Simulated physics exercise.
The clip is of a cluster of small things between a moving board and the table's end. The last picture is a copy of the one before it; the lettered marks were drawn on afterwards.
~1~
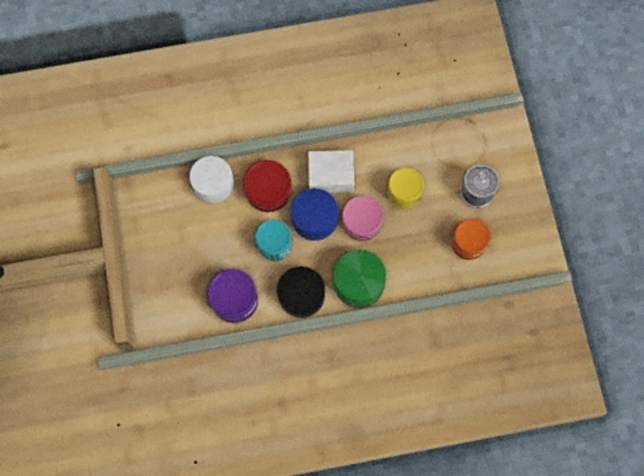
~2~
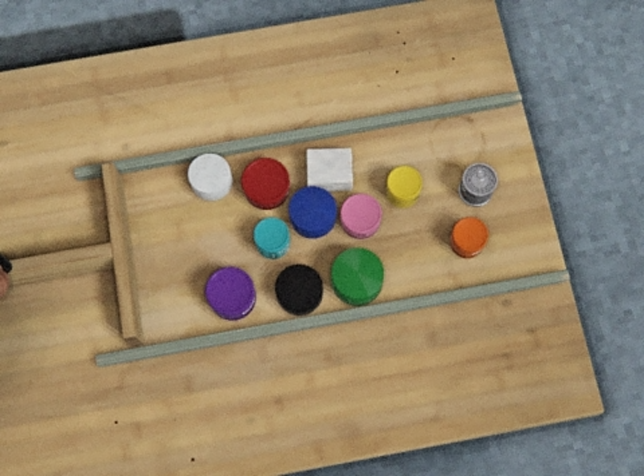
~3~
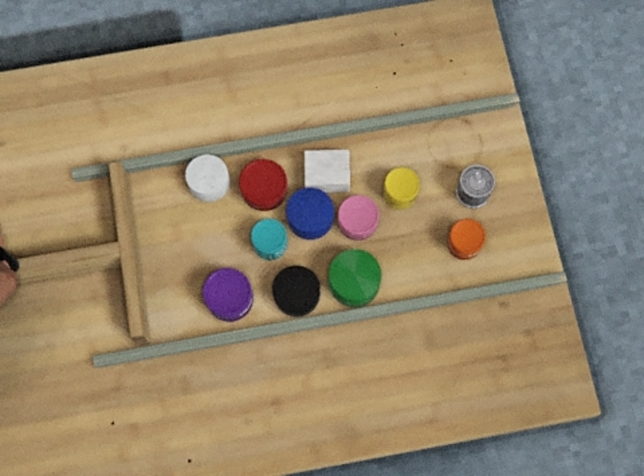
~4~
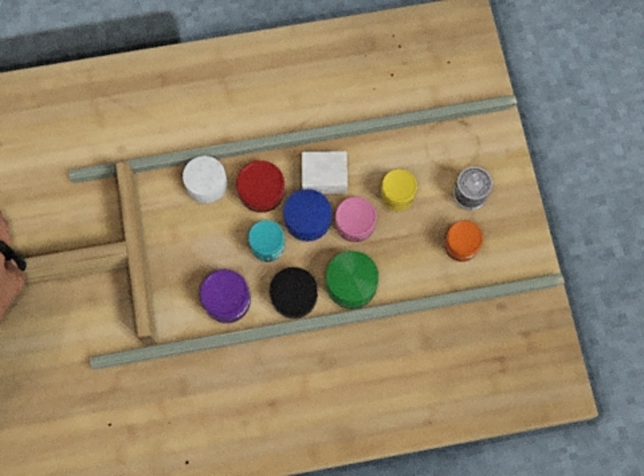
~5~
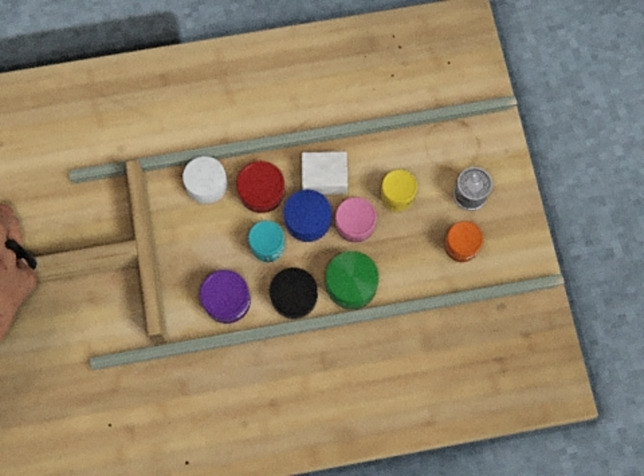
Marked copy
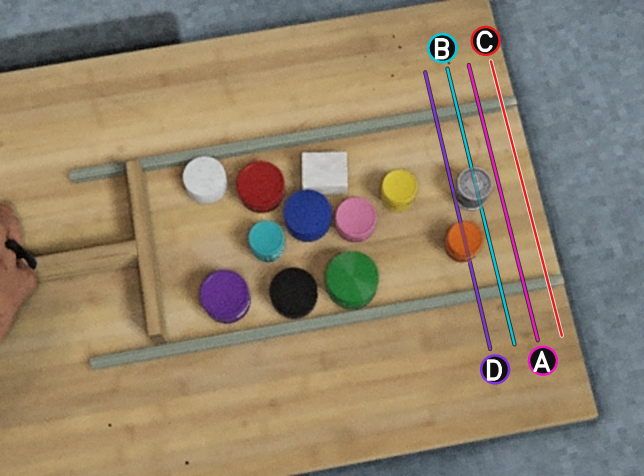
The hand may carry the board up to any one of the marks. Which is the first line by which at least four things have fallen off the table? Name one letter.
At D, and not before.
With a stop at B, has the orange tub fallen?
Yes.
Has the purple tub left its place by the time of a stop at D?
Yes.
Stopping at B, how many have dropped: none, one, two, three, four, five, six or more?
In all, six or more.
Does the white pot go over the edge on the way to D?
No.
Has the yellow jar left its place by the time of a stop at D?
Yes.
On the marked copy, A at (502, 196); B at (479, 200); C at (525, 192); D at (456, 204).
With D. Early on, board (257, 225); white pot (274, 165); black pot (345, 288).
Further on, board (371, 205); orange tub (497, 217); green tin (504, 256).
At the end, board (456, 191); green tin over the edge; grey tin over the edge; four fallen.
As for the rest, A drops eight, but is farther than needed; B drops six, but is farther than needed; C drops twelve, but is farther than needed.
